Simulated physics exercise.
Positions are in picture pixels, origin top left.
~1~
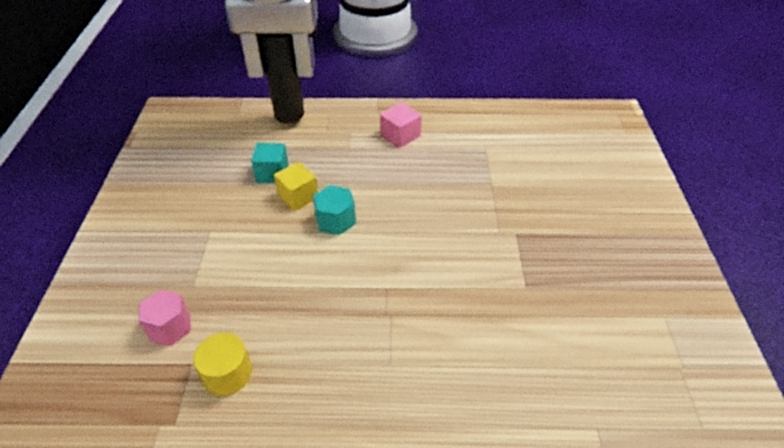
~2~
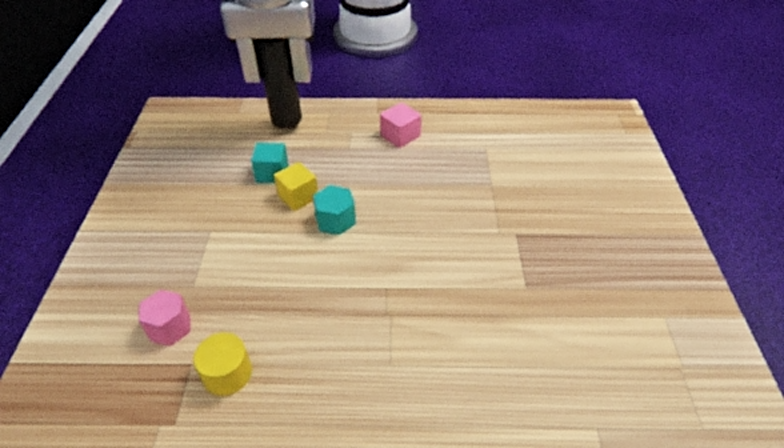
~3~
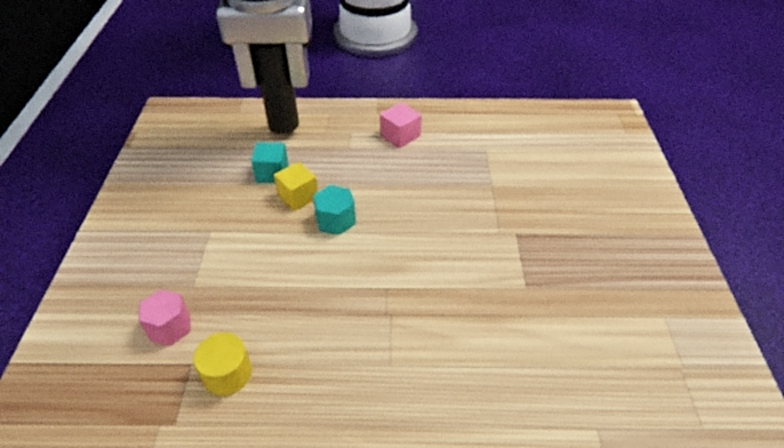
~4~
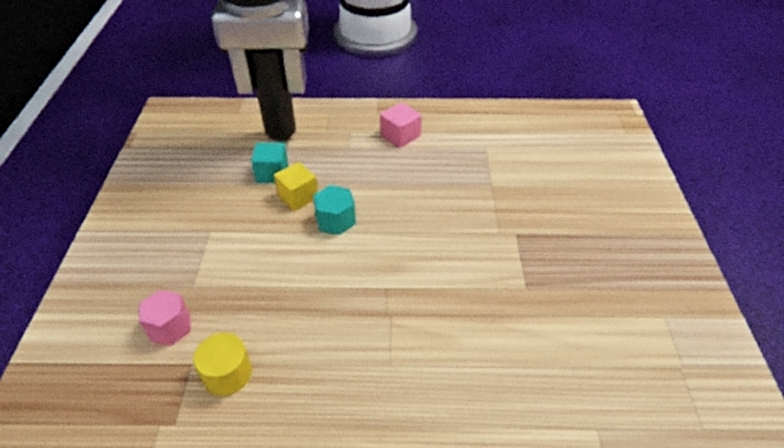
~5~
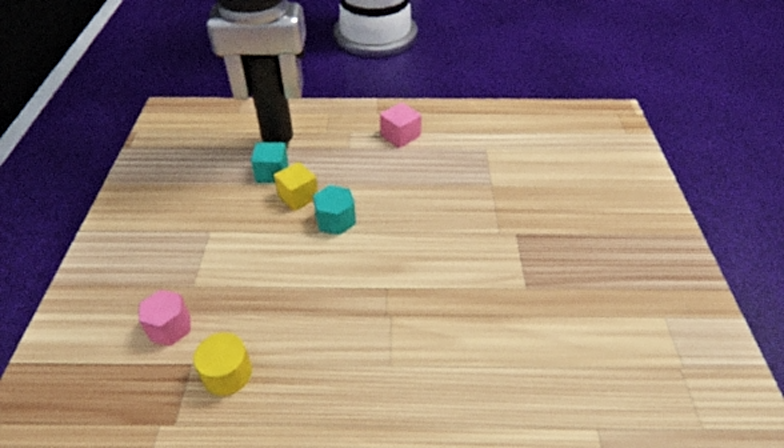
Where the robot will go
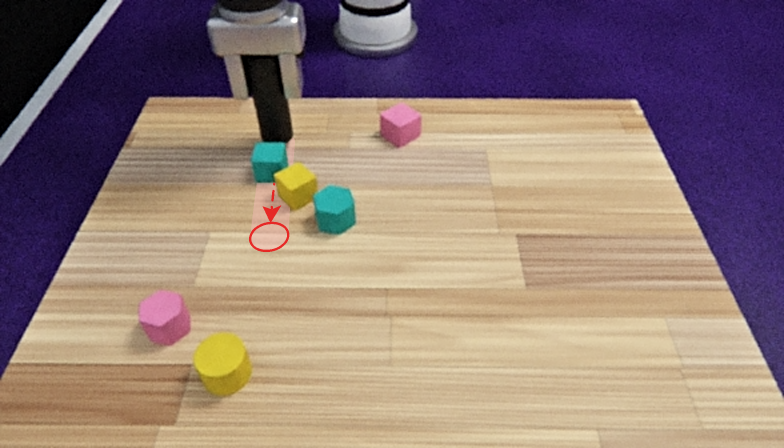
A robot arm's dark bar moves slightly closer to the still blocks on the table.
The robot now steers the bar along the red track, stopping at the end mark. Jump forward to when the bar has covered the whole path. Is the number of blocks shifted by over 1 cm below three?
Yes, it checks out.
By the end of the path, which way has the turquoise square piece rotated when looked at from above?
Rotation: Clockwise.
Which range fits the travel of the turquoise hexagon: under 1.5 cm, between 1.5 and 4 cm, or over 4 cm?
The smallest band: Under 1.5 cm.
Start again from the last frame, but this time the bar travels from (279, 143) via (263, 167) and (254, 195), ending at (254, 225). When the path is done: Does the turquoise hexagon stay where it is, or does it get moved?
At the moment the path ends, the turquoise hexagon no longer stands where it did.
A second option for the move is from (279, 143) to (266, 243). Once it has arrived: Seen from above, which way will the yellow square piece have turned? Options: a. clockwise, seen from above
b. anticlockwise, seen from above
Option b.
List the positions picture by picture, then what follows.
The first picture shows bar tip (289, 114); block tops, turquoise square piece (268, 152); yellow square piece (295, 175); turquoise hexagon (334, 199).
The second picture shows bar (287, 119); blocks unchanged.
The third picture shows bar (284, 125); blocks unchanged.
The fourth picture shows bar (281, 130); blocks unchanged.
The fifth picture shows bar (278, 136); turquoise square piece (268, 152); yellow square piece (295, 175); turquoise hexagon (334, 199).
Path on the board, in a line from (279, 143) to (269, 237).
What follows on the original path. One third of the way, bar (274, 164); turquoise square piece (263, 171); yellow square piece (296, 178), turned 20° anticlockwise.
Two thirds of the way, bar (271, 196); turquoise square piece (249, 205), turned 30° clockwise; yellow square piece (302, 183), turned 45° anticlockwise.
At the end, bar (268, 230); turquoise square piece (234, 236), turned 50° clockwise; yellow square piece (303, 184), turned 50° anticlockwise; turquoise hexagon (337, 199).
